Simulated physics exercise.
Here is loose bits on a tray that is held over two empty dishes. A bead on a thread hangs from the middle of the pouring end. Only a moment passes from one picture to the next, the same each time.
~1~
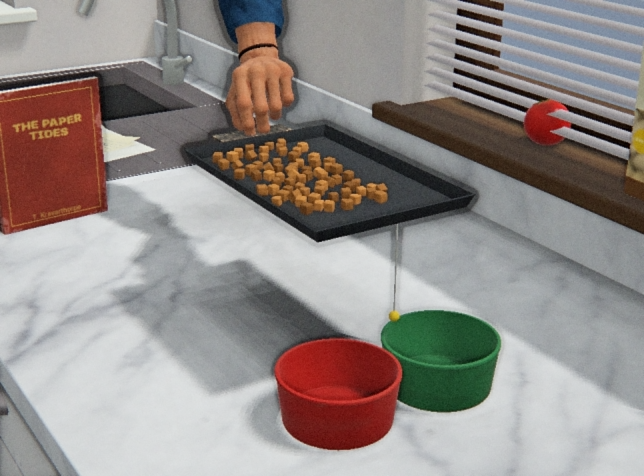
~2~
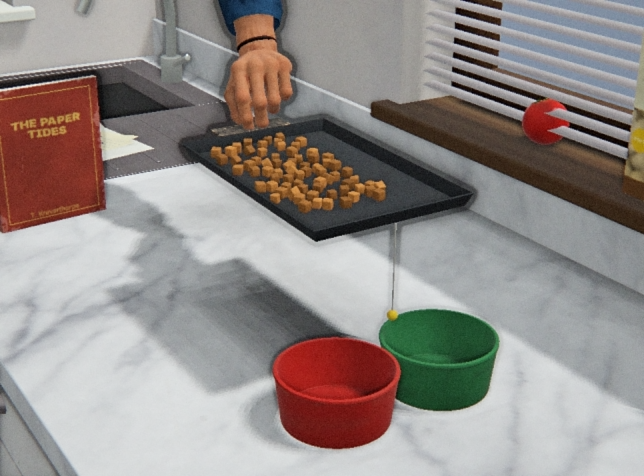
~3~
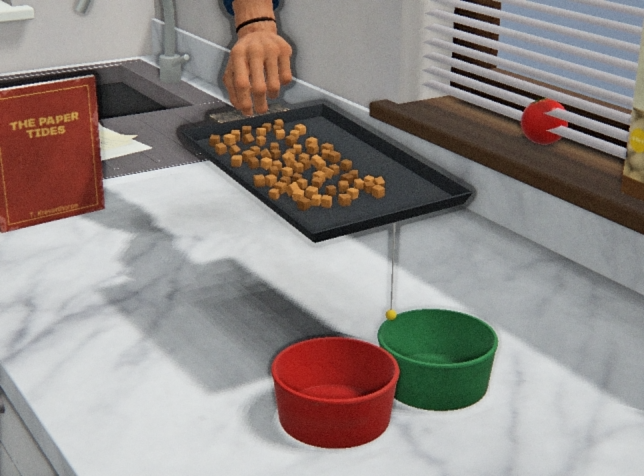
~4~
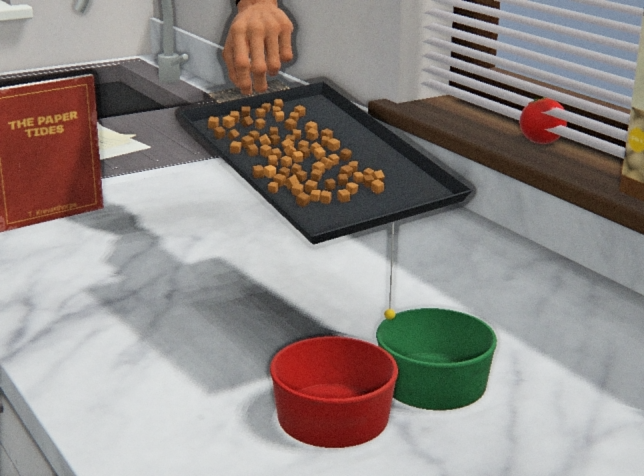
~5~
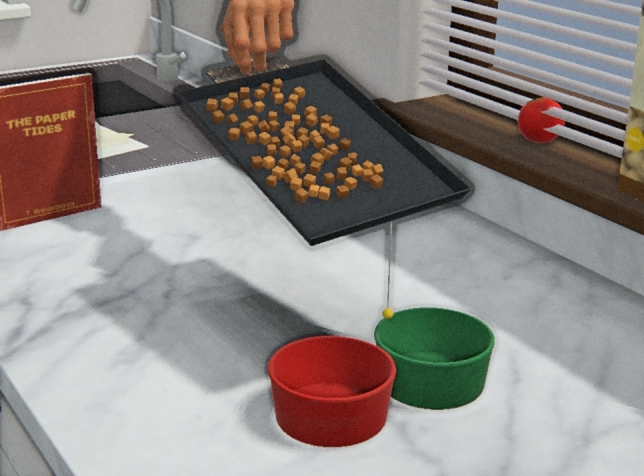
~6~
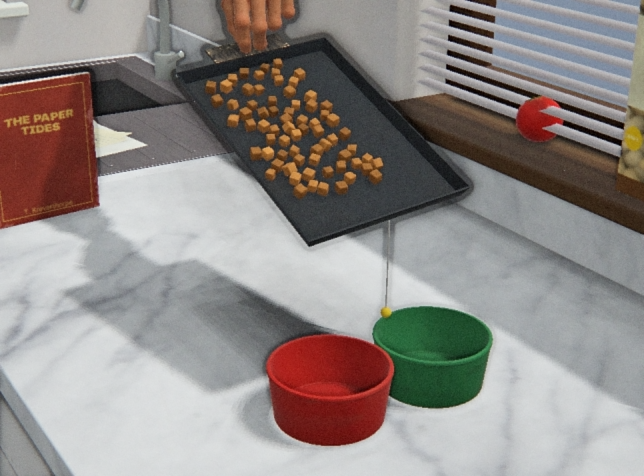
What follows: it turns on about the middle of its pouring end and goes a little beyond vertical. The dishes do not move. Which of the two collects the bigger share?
Fuller: The left dish.
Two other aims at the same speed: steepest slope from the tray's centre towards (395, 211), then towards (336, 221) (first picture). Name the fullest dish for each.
First the right one, then left.
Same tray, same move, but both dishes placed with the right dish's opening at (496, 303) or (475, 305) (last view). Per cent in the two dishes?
In turn 10 and 30 in a hundred.
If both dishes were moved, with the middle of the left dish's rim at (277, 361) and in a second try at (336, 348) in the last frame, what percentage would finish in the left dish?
The first gives 50 %, the second 70 %.
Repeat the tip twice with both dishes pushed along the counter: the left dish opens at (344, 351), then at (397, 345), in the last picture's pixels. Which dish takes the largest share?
First the dish on the left, then left.
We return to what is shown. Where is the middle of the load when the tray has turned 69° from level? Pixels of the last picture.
Near (333, 230).
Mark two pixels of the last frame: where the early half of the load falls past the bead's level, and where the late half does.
At about (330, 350), then at (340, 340).
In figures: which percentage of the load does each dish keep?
The left dish has 90 per cent, the right dish has 10.
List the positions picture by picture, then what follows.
Corners of the pouring end near (318, 228) and (467, 194), level; middle of the load near (294, 175), brown sugar cubes; left dish near (372, 418); right dish near (477, 382); bead on its thread near (394, 316), in the first picture.
Corners of the pouring end near (316, 228) and (466, 192), level; middle of the load near (292, 171), in the second picture.
Corners of the pouring end near (315, 229) and (465, 191), tipped barely, lowest at the left corner; middle of the load near (291, 163), in the third picture.
Corners of the pouring end near (314, 232) and (464, 189), tipped a little, lowest at the left corner; middle of the load near (290, 151), in the fourth picture.
Corners of the pouring end near (313, 234) and (463, 187), tipped clearly, lowest at the left corner; middle of the load near (289, 140), in the fifth picture.
Corners of the pouring end near (311, 236) and (462, 185), tipped clearly, lowest at the left corner; middle of the load near (289, 128); left dish near (364, 414); right dish near (468, 378), in the sixth picture.
Shortly afterwards, tray tipped steeply; near two thirds on the tray; only a few in the left dish; only a few in the right dish; near a third in the air.
Next, tray tipped past a quarter turn; the bulk in the left dish; a little in the right dish; only a few outside both; only a few in the air.
Some moments later, tray tipped past a quarter turn; the bulk in the left dish; a little in the right dish; only a few outside both.
In the end, tray tipped past a quarter turn; the bulk in the left dish; a little in the right dish; only a few outside both.
